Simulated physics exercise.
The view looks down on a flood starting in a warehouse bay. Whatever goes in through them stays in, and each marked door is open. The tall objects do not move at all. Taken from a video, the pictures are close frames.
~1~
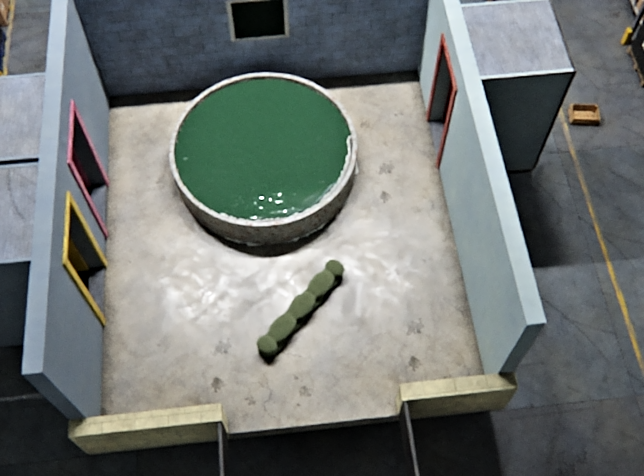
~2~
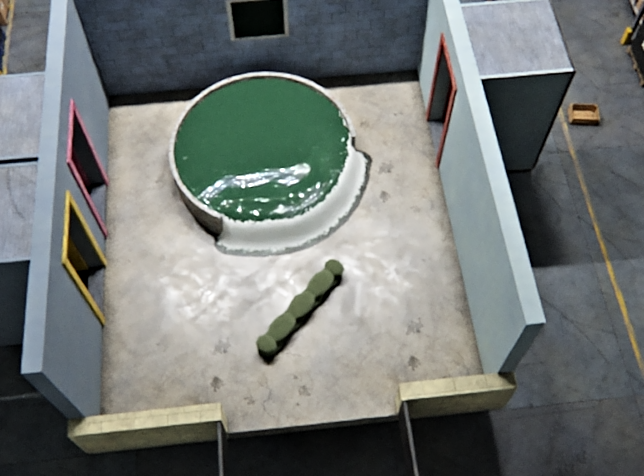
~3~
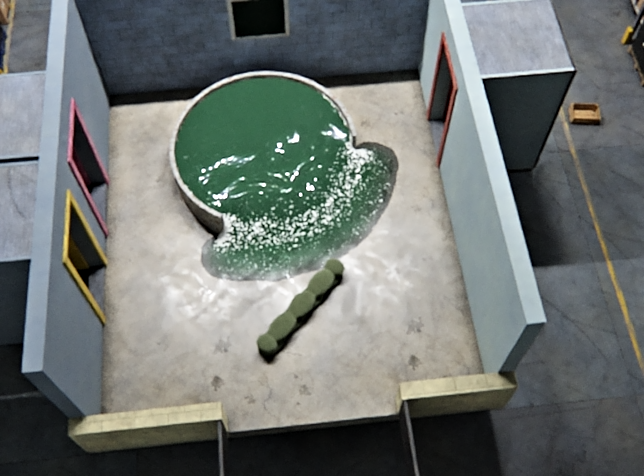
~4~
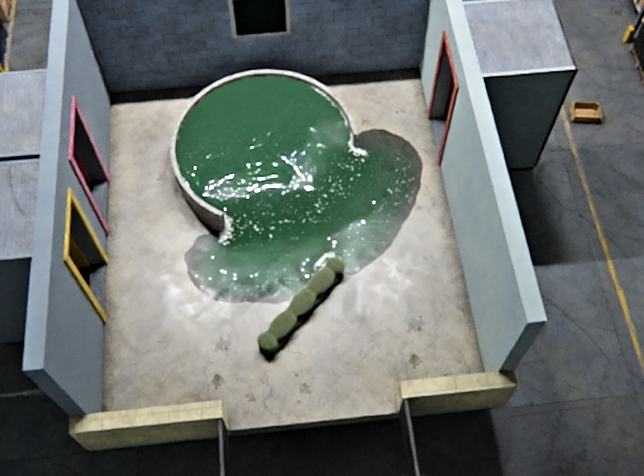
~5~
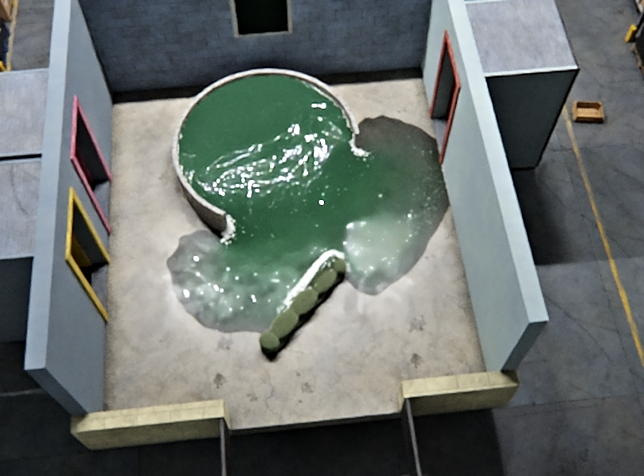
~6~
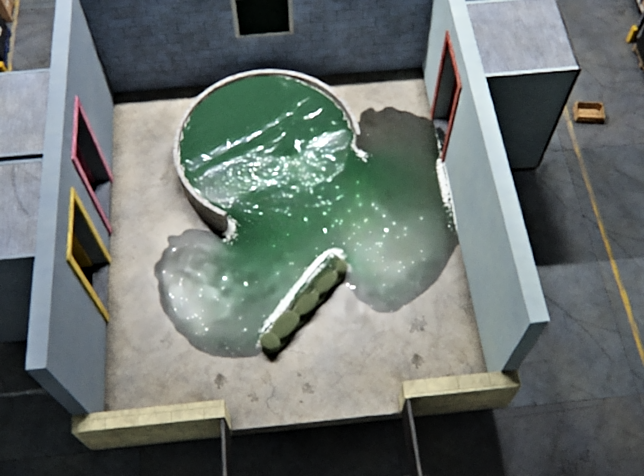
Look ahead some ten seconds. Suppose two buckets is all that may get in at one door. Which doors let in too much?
One by one: The red door will allow in an excess; the pink door will allow in no excess; the yellow door will allow in an excess.
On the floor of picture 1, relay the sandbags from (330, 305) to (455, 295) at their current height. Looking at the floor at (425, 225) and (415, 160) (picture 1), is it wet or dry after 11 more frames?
Taken in order, the two places are drenched and drenched.
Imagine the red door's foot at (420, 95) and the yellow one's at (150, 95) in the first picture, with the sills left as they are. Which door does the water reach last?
I'd name the yellow door.
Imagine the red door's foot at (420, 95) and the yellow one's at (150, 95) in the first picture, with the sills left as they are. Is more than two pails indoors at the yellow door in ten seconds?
Looking at it, the yellow one overshoots.
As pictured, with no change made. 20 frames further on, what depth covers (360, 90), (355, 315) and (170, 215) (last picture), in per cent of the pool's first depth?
Going in order, roughly 6, 4 and 0 %.
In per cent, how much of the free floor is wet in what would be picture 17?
I make it 55 per cent.
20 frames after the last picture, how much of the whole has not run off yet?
Close to 96 in a hundred.
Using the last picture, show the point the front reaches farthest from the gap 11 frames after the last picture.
Somewhere near (105, 427).
A moment on, water covers 50 % of the floor; the red door over two buckets in, the pink door not reached, the yellow door not reached.
Next, water covers 55 % of the floor; the red door over two buckets in, the pink door not reached, the yellow door wet at the sill, nothing in.
Then, water covers 75 % of the floor; the red door over two buckets in, the pink door not reached, the yellow door under two buckets in.
Later, water covers 95 % of the floor; the red door over two buckets in, the pink door wet at the sill, nothing in, the yellow door over two buckets in.
In the end, water covers 95 % of the floor; the red door over two buckets in, the pink door wet at the sill, nothing in, the yellow door over two buckets in.
